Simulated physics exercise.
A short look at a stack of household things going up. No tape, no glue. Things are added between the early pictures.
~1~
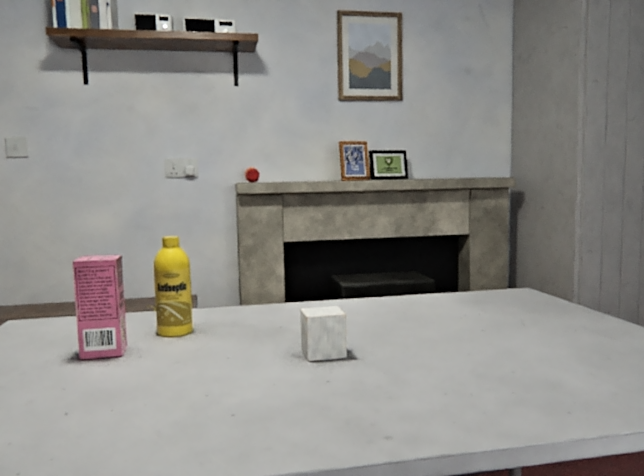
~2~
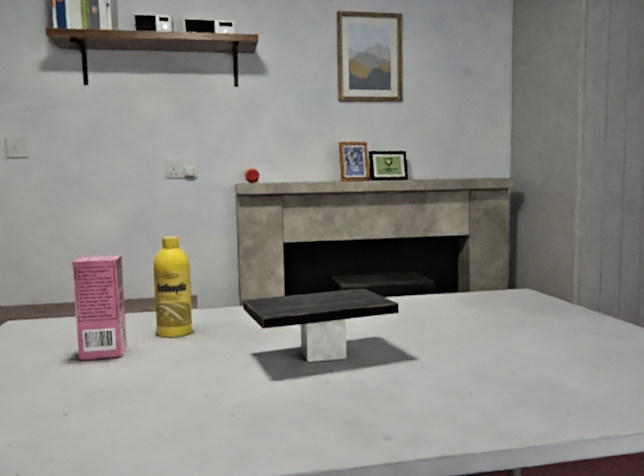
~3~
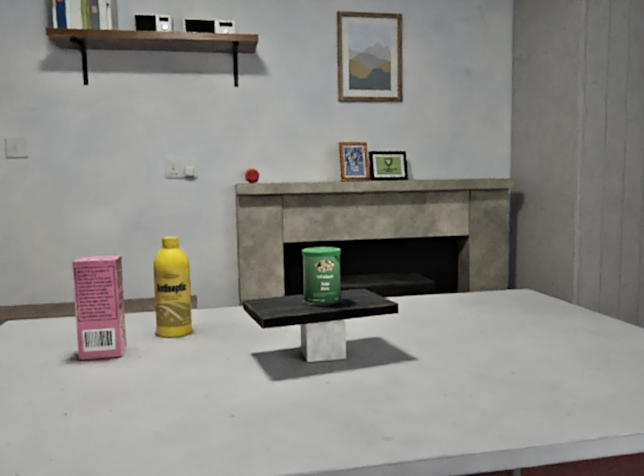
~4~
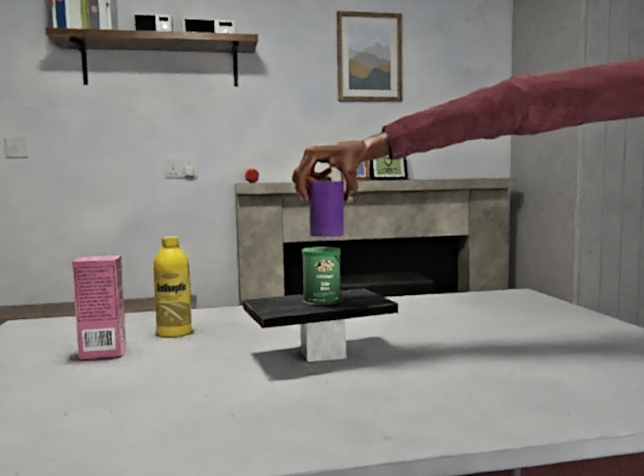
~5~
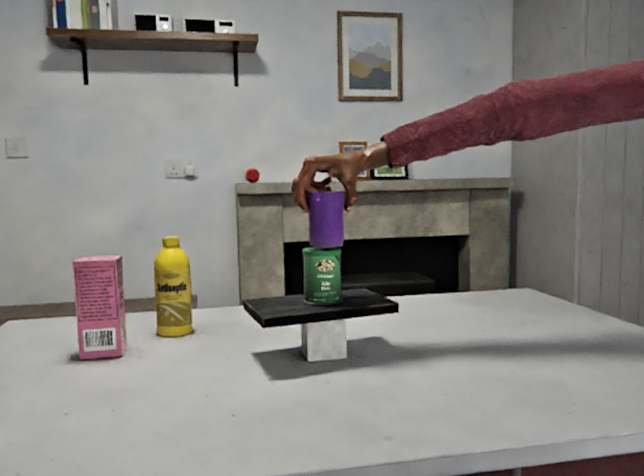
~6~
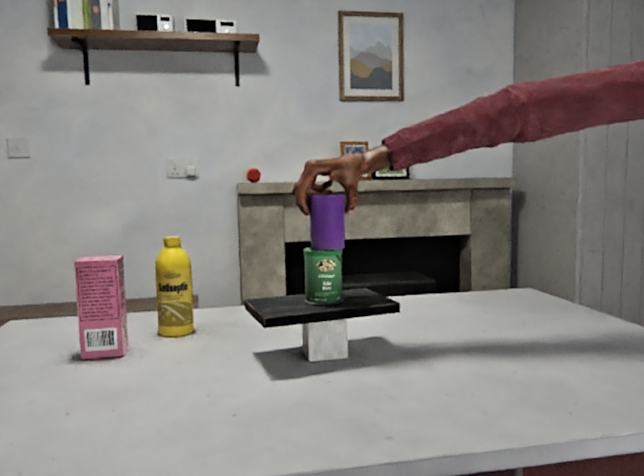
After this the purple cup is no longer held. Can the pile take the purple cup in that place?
As it turns out, it keeps its balance.
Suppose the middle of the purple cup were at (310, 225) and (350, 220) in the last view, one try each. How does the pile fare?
In the first case it keeps its balance; in the second case it comes apart.
Then, 0.50 s on from there, no change.
Then, 1.20 s on from there, purple cup resting near (327, 223).
In the end, all 6 unmoved. At the end, from the last picture's camera, purple cup near (327, 223). The pile stays up.
